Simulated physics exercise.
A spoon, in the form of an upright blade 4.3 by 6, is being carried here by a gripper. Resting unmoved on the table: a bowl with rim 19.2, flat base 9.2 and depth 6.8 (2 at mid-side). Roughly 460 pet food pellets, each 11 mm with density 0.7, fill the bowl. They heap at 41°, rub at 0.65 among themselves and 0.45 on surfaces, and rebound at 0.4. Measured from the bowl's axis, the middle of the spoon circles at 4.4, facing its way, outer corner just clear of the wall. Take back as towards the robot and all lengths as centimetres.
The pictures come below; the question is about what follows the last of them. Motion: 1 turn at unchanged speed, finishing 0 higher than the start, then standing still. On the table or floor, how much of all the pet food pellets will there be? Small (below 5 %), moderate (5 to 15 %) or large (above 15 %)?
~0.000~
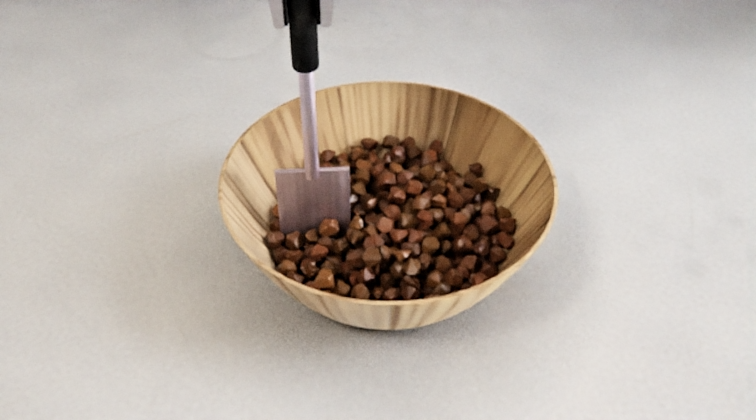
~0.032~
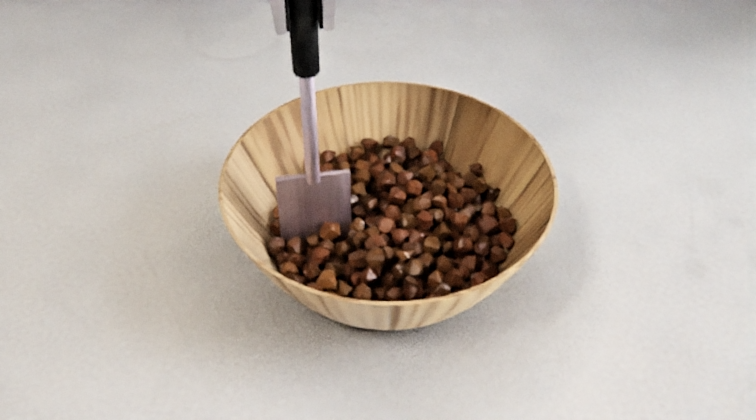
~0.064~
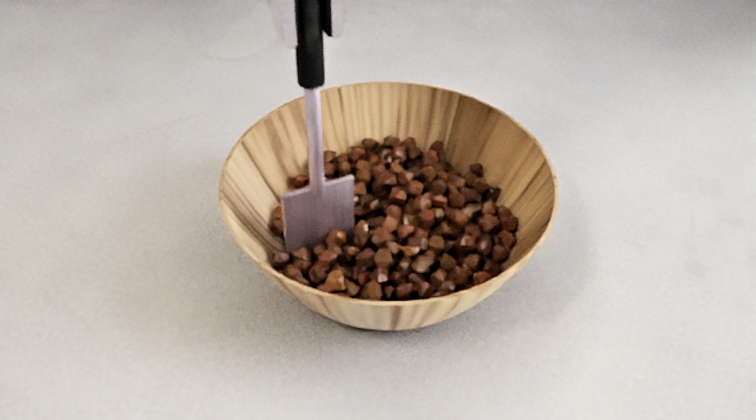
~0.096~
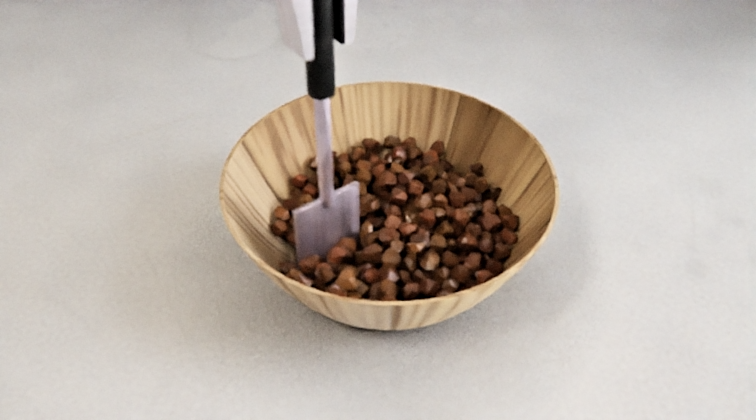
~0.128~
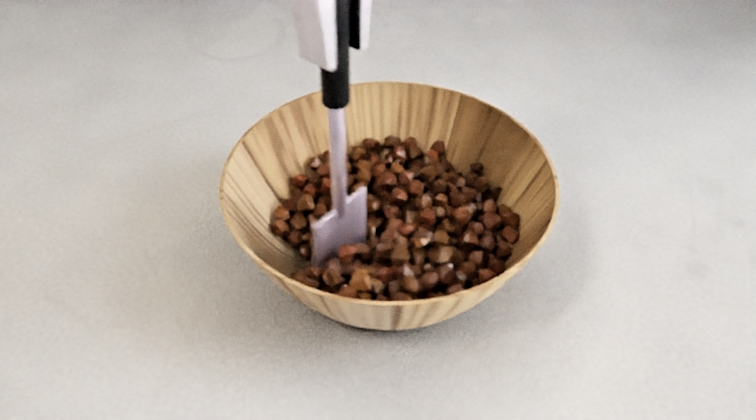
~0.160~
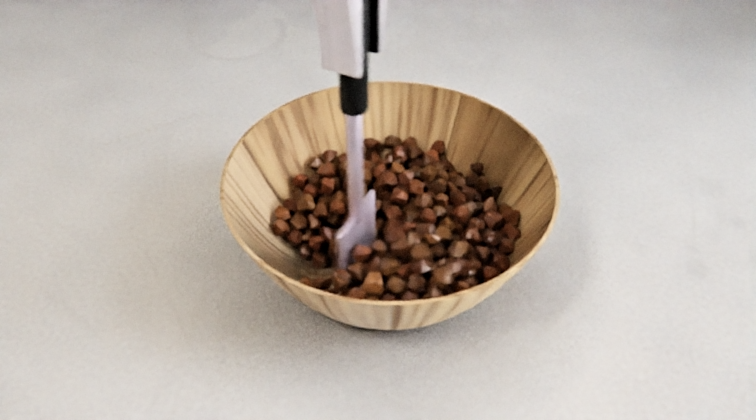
Moderate.
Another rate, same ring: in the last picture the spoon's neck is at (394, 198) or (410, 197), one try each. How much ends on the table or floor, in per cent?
It comes to close to 15 per cent and close to 25 per cent.
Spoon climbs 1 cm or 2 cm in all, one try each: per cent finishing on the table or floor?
Roughly 10 and 5 per cent.
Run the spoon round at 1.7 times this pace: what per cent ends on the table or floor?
Roughly 20 per cent.
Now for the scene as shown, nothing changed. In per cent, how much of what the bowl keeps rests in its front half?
Close to 70 in a hundred.
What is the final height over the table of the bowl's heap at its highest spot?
About 8.0 centimetres.
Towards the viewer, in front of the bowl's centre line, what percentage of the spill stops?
Close to 50 percent, I reckon.
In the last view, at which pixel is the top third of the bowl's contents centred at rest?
Centre, approx.: (330, 261).
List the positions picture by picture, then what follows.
The first picture shows the spoon neck at (311, 149), 0° round; upper third of the load around (400, 215), from x 275 to 510, top at y 140; 458 in the bowl.
The second picture shows the spoon neck at (311, 154), 6° round; upper third of the load around (399, 216), from x 275 to 510, top at y 140.
The third picture shows the spoon neck at (316, 166), 19° round; upper third of the load around (401, 224), from x 280 to 510, top at y 140.
The fourth picture shows the spoon neck at (326, 176), 33° round; upper third of the load around (400, 231), from x 280 to 510, top at y 140.
The fifth picture shows the spoon neck at (339, 185), 47° round; upper third of the load around (409, 237), from x 280 to 510, top at y 140.
The sixth picture shows the spoon neck at (356, 192), 60° round; upper third of the load around (417, 243), from x 280 to 510, top at y 140; 458 in the bowl.
After 0.43 s, 177° round, highest piece 9 above the table; 453 in the bowl, 2 on the table or floor, 3 in flight or on the tool.
After 0.70 s, 293° round, highest piece 8 above the table; 435 in the bowl, 18 on the table or floor, 5 in flight or on the tool.
After 1.03 s, 0° round, highest piece 8 above the table; 419 in the bowl, 38 on the table or floor, 1 in flight or on the tool.
After 1.73 s, 0° round, highest piece 8 above the table; 419 in the bowl, 39 on the table or floor.
In the end, 419 in the bowl, 39 on the table or floor. That is 9 % on the table or floor.
